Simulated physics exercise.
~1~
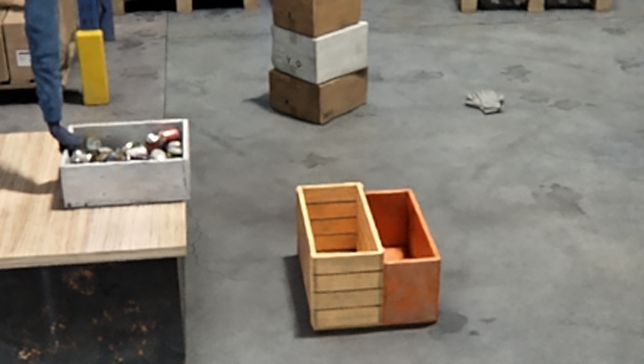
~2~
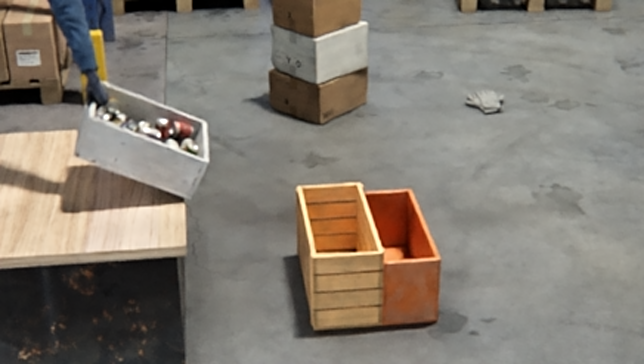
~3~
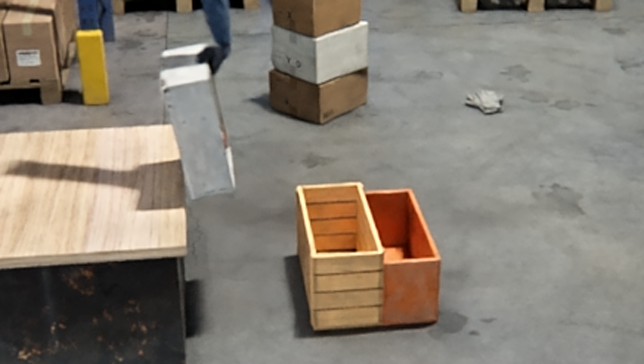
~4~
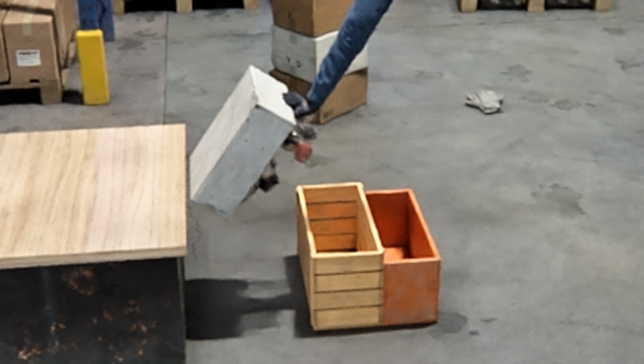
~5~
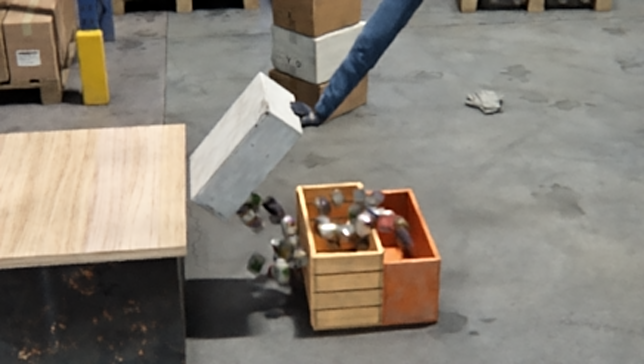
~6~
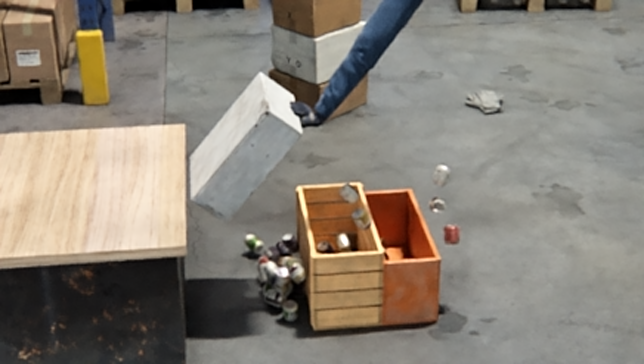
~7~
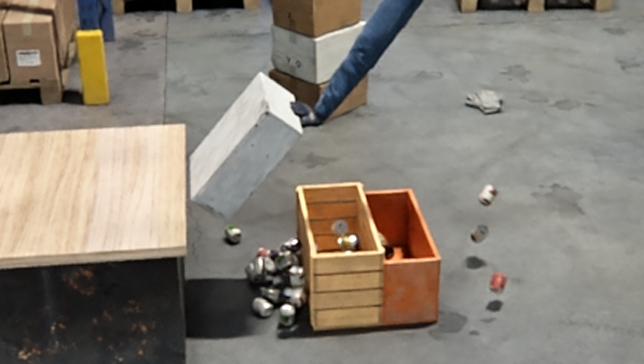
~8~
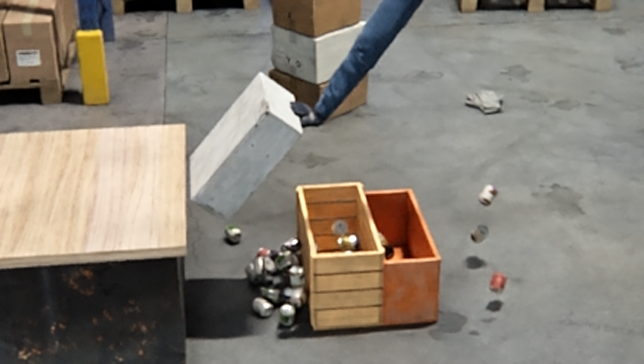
The clip opens on a white crate full of mini cans resting on a wooden-topped bench, with a gloved hand at its left side and two empty totes, one wooden and one orange, on the floor to the right. The arm lifts the crate's left end, tilting it over the bench edge until it stands upright. It tips further, and the cans tumble out in a burst. Some drop into the wooden tote and a few reach the orange one, while three fly past both. The largest group lands on the floor short of the wooden tote, where it stays as the crate is held tipped.
